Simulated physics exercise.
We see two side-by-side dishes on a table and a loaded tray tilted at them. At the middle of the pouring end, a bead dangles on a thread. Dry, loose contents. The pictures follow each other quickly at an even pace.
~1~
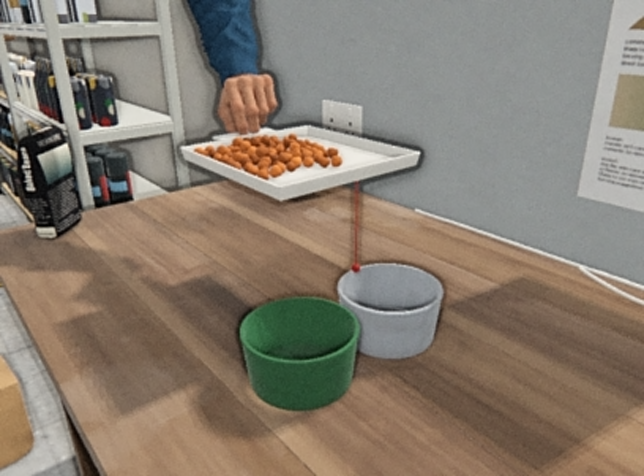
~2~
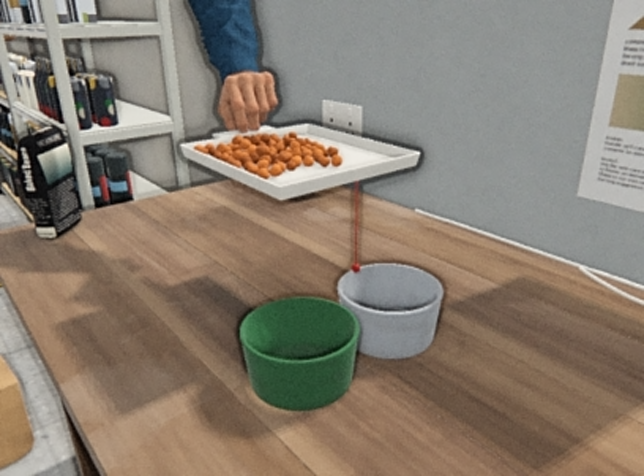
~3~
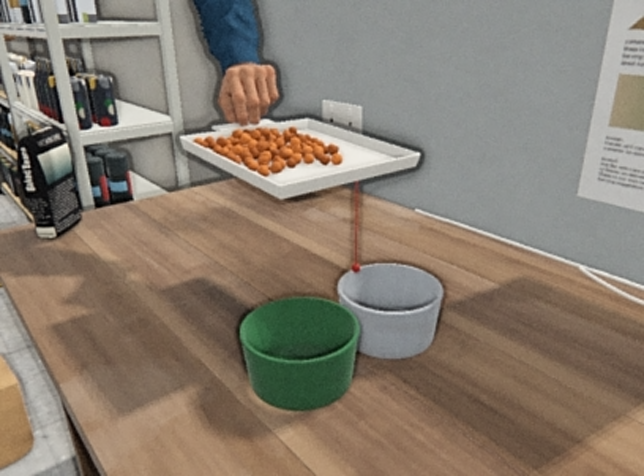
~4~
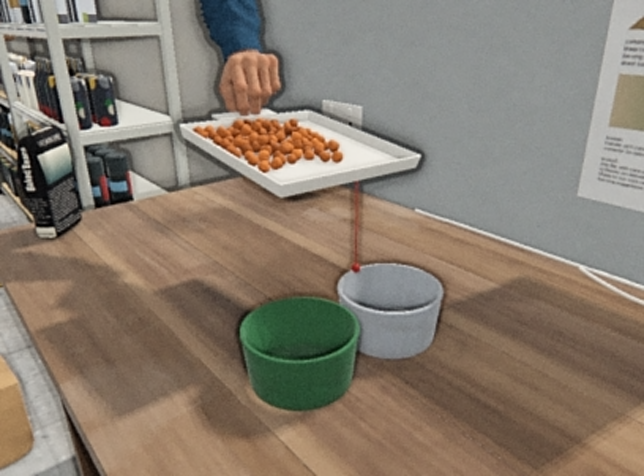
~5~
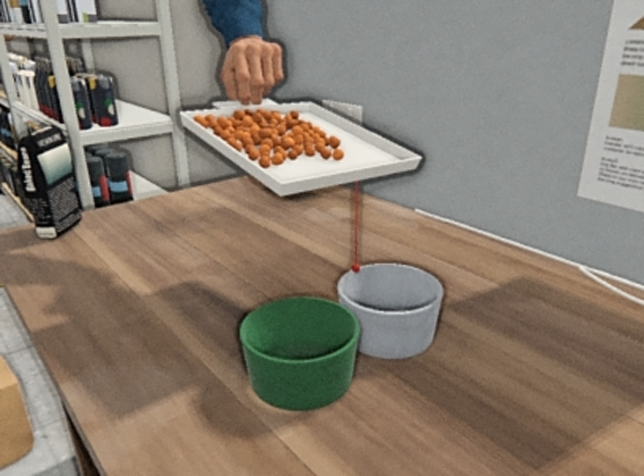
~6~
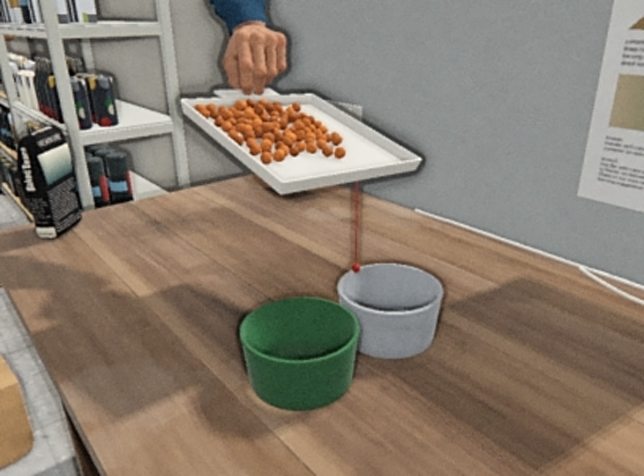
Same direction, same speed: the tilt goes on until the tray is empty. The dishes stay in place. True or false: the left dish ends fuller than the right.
False.
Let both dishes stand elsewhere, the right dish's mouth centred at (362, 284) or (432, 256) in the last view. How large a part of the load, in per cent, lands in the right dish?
Some 30 percent in the first case, 30 percent in the second.
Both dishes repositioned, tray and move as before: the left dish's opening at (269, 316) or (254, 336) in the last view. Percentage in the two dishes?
Result, in turn: 20 %, 30 %.
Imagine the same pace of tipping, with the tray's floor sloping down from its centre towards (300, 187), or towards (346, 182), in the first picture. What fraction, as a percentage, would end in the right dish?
It comes to about 10 per cent the first time and about 40 per cent the second.
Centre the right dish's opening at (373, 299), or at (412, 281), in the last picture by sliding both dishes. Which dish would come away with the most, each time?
Place 1 - the dish at right; place 2 - the dish at right.
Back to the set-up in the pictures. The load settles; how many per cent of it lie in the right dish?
Close to 60 in every hundred pieces.
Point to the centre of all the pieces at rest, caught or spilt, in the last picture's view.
Once nothing moves, the middle sits near (403, 322).
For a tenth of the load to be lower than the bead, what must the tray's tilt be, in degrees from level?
Angle: Close to 100°.
Shortly afterwards, tray tipped steeply; all but a few on the tray; only a few in the right dish; only a few outside both; only a few in the air.
Next, tray tipped right over; the bulk on the tray; a little in the right dish; only a few outside both; only a few in the air.
Some moments later, tray tipped past a quarter turn; near two thirds in the right dish; near a third outside both.
In the end, tray tipped past a quarter turn; none at all in the left dish; near two thirds in the right dish; near a third outside both.
